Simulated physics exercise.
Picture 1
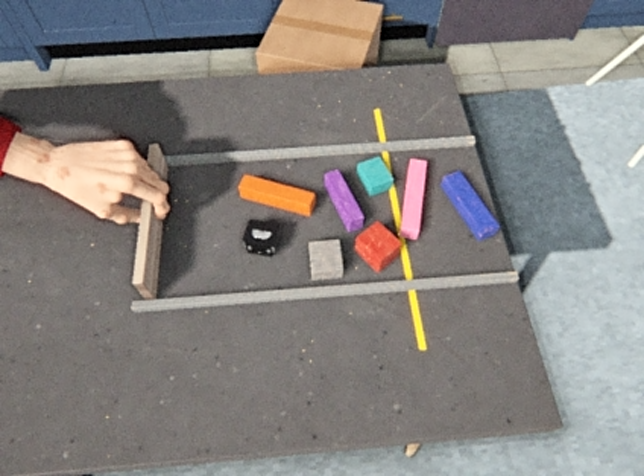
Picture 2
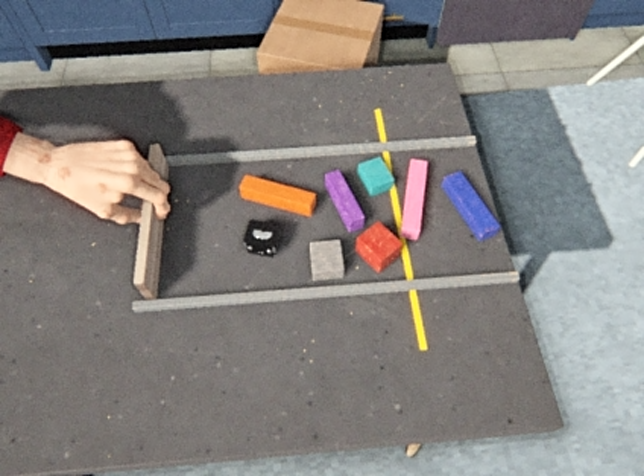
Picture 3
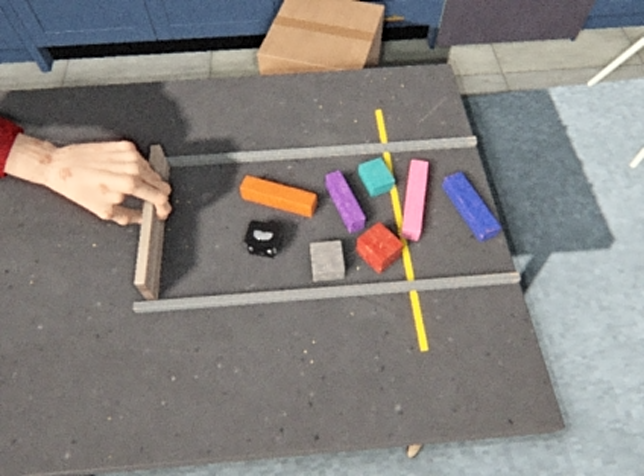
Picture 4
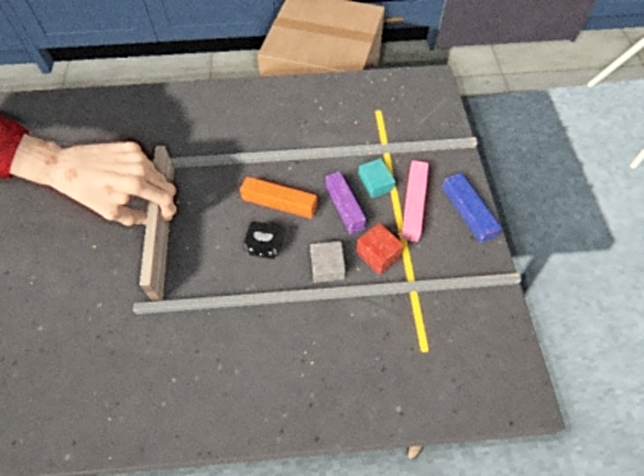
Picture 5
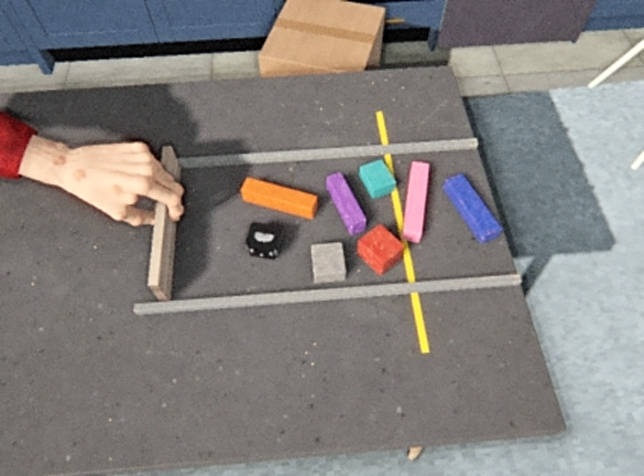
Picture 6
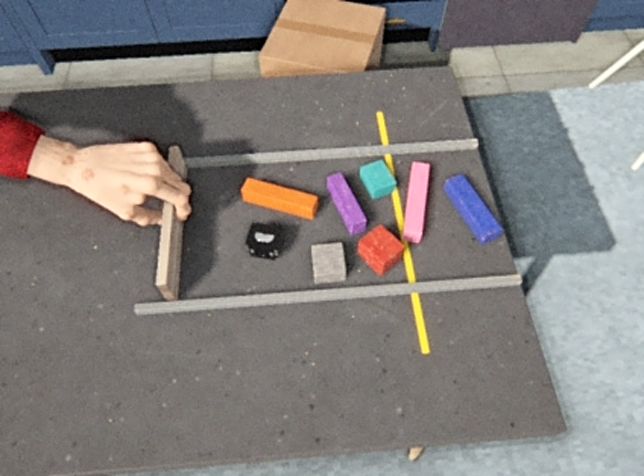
On a dark tabletop, a hand in a red sleeve holds a wooden board upright between two grey rails, with eight small coloured pieces lying to its right near a yellow tape line. The board stays almost still at first, then the hand slides it slightly rightward, while the pieces remain in place.
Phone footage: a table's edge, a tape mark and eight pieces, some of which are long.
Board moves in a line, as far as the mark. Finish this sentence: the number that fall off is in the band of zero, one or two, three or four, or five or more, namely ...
Namely zero.
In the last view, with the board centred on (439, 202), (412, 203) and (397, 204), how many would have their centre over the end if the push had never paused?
That makes 2, 0, 0.
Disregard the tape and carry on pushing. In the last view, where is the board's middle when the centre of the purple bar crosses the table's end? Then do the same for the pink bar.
Approx. (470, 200) for the first, approx. (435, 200) for the second.
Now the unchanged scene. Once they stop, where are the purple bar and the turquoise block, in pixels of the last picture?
Final centres, in order: Near (428, 183), near (428, 163).
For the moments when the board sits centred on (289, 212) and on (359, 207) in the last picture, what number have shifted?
Well, it's 3 at the first one and 7 at the second.
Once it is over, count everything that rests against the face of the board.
3 touch it.
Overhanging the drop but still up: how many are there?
Overhanging: 0.
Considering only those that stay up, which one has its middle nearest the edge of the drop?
The one in question is the blue bar.
Soon after, none off yet; blue bar at rest near (472, 208); pink bar at rest near (416, 201); turquoise block at rest near (378, 179).
Then, none off yet; blue bar at rest near (472, 208); pink bar moved a little near (436, 199); turquoise block moved about its own width near (403, 167).
At rest, the number that fall off is zero.
